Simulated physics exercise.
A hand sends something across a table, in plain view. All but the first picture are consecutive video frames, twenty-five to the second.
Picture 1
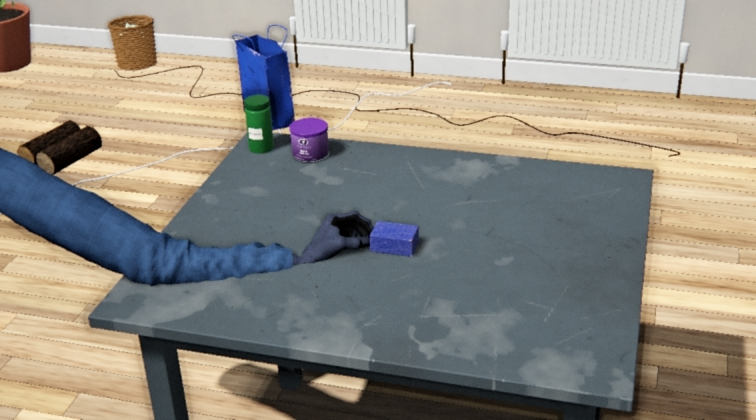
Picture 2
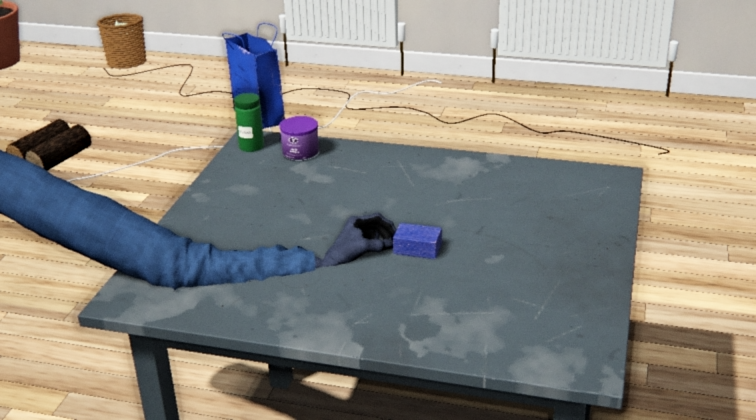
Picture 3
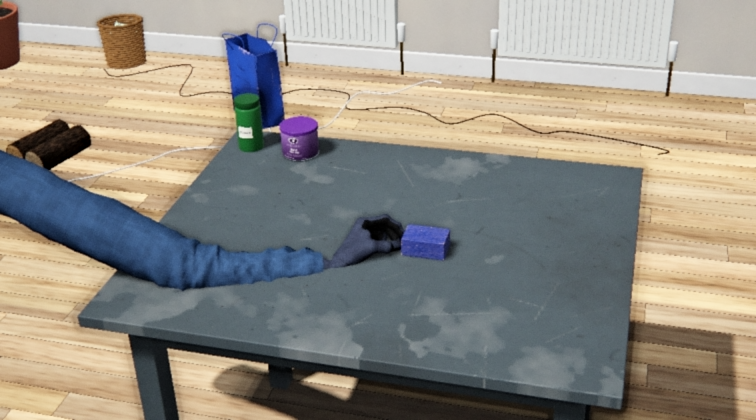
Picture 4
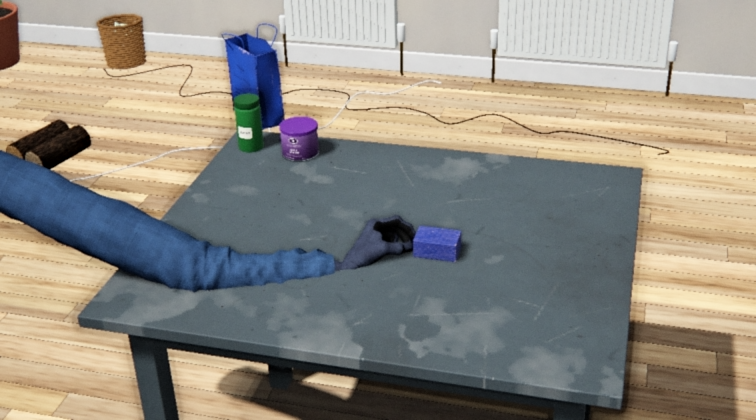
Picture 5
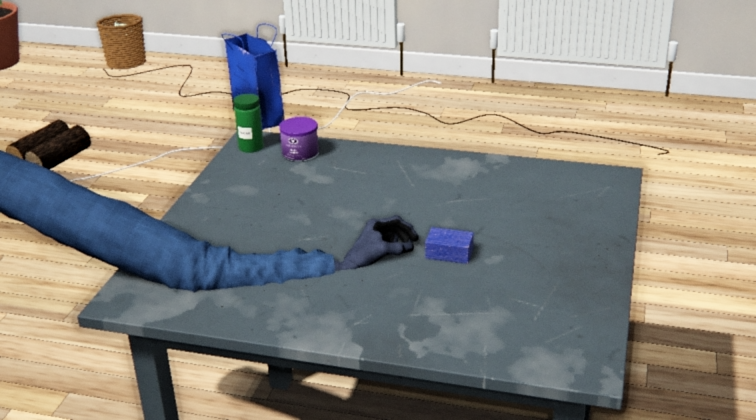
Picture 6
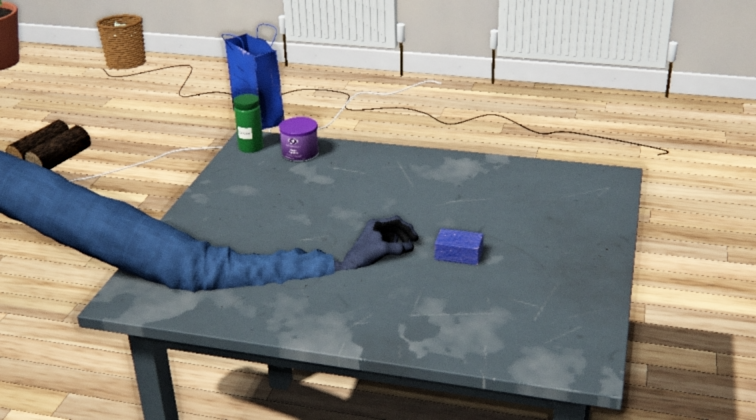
On a worn grey table in a wood-floored room, a dark-gloved hand pushing a blue block right, the block sliding slightly clear.
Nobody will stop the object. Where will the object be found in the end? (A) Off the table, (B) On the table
On the table.
Then, 0.24 s after the last picture, blue block slid about its own width near (473, 248).
Then, 0.48 s after the last picture, blue block resting near (473, 248).
At rest, moved from the start, blue block. Seen from the same camera at the end, blue block near (473, 248).
